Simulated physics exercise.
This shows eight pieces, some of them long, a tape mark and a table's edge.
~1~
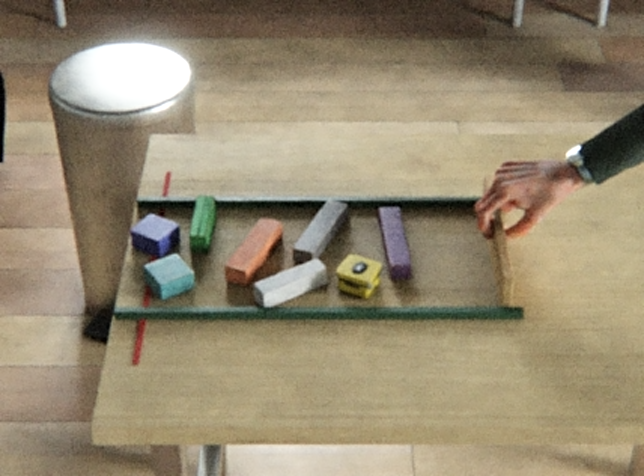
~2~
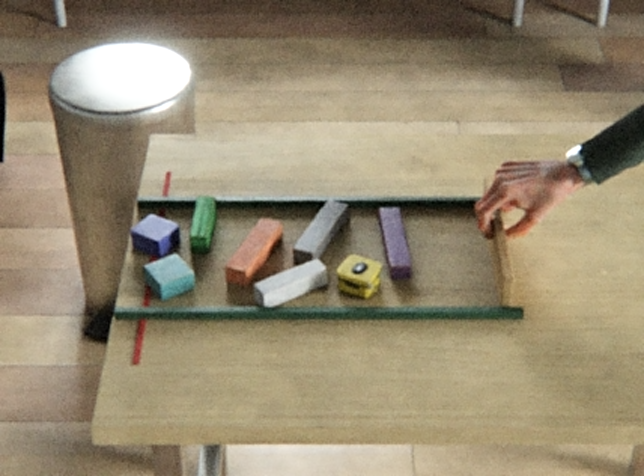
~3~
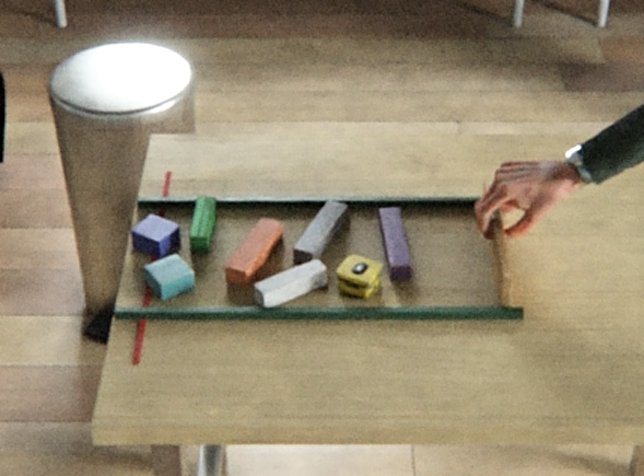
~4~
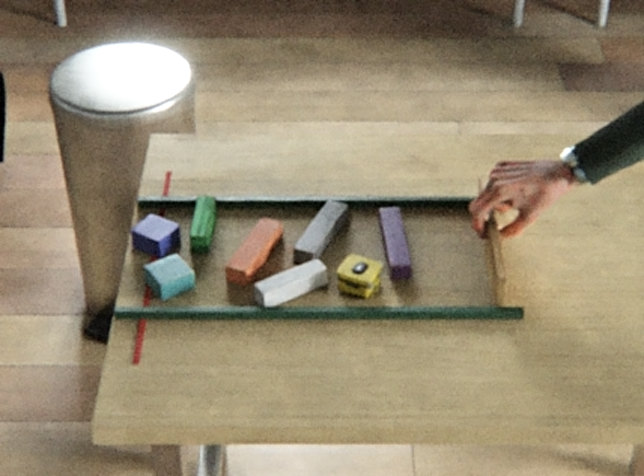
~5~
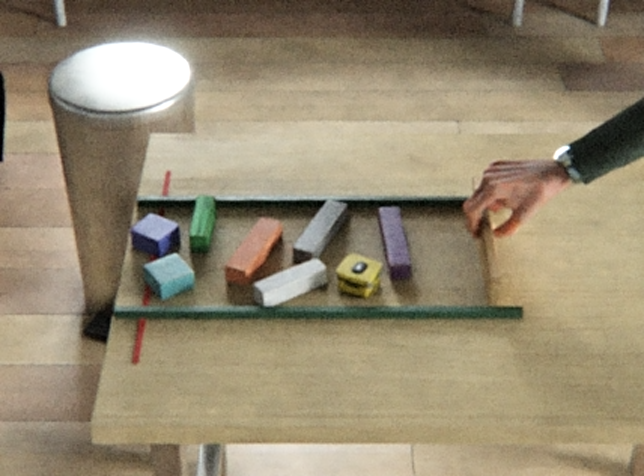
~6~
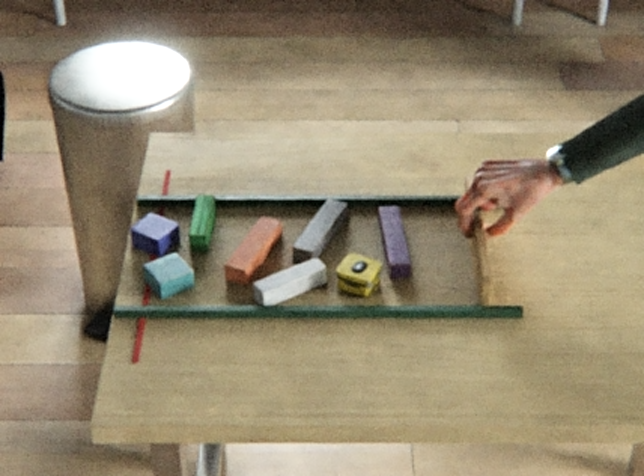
A hand in a dark sleeve grips a wooden board at the right of a pale table, seen from above by a still camera in a wood-floored room. Between two dark green rails lie blue and turquoise blocks near red tape, a green stick, orange, white, grey and purple bars, and a yellow piece. The hand slides the board slightly left while the pieces stay still.
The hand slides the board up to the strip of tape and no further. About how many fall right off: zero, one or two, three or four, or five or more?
As it turns out, the number that fall off is five or more.
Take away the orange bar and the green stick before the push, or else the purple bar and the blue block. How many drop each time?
The counts: 4 and 4.
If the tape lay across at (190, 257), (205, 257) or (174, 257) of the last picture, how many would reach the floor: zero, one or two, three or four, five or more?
One after another: Either three or four; just one or two; either three or four.
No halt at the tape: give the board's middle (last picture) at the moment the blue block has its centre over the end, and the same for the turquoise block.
About (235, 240), and (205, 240) for the other.
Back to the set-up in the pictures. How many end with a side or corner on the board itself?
In contact: 2.
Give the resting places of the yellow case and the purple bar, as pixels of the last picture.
The yellow case stops around (128, 286); the purple bar around (145, 241).
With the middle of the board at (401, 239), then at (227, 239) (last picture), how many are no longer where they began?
1 and 8.
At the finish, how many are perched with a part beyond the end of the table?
1 of them.
Early on, none off yet; blue block at rest near (155, 235); turquoise block at rest near (169, 276); green stick at rest near (202, 223).
A while later, none off yet; blue block moving near (146, 235); turquoise block travelled a little near (156, 278); green stick travelled a little near (183, 222).
Finally, the number that fall off is five or more; lost, grey bar, white bar, orange bar, green stick, turquoise block and blue block.
